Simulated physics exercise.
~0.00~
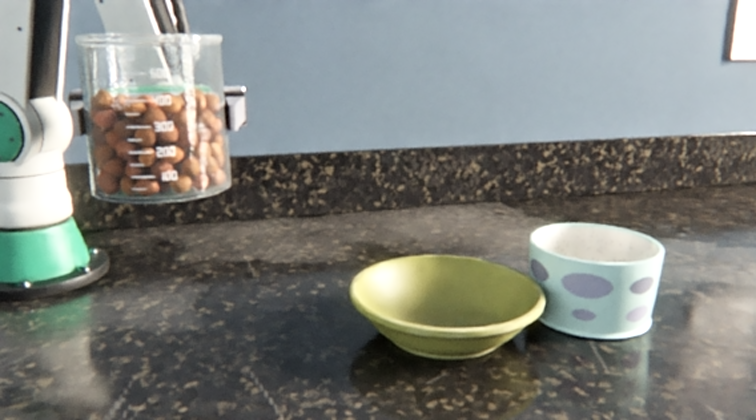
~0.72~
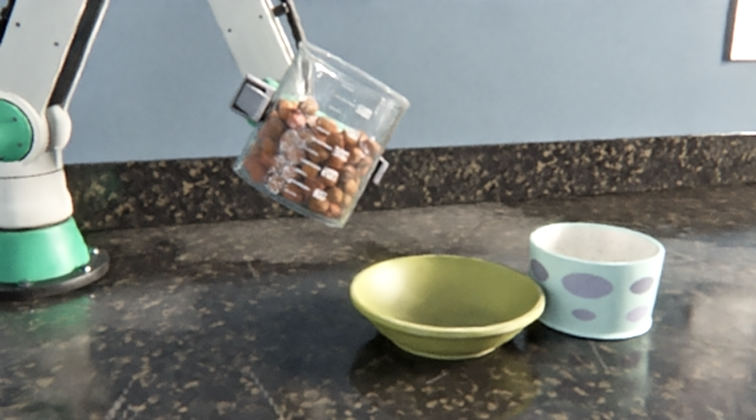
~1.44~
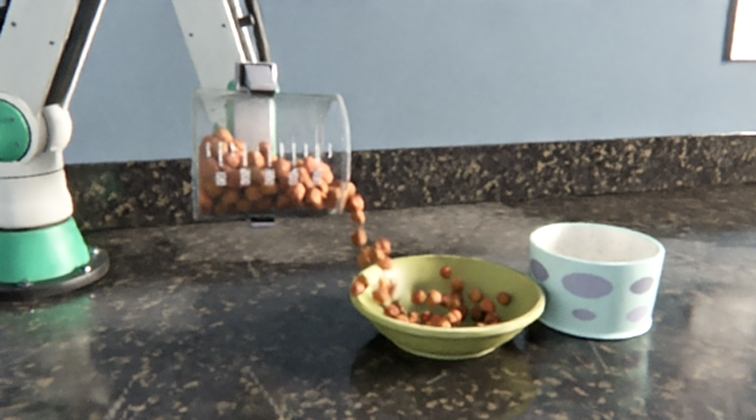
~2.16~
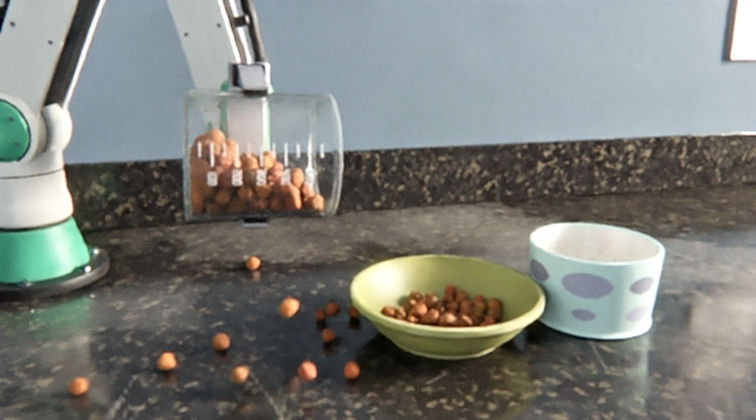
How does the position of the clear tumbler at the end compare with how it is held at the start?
At the start the tumbler is held upright, while at the end it is held on its side.
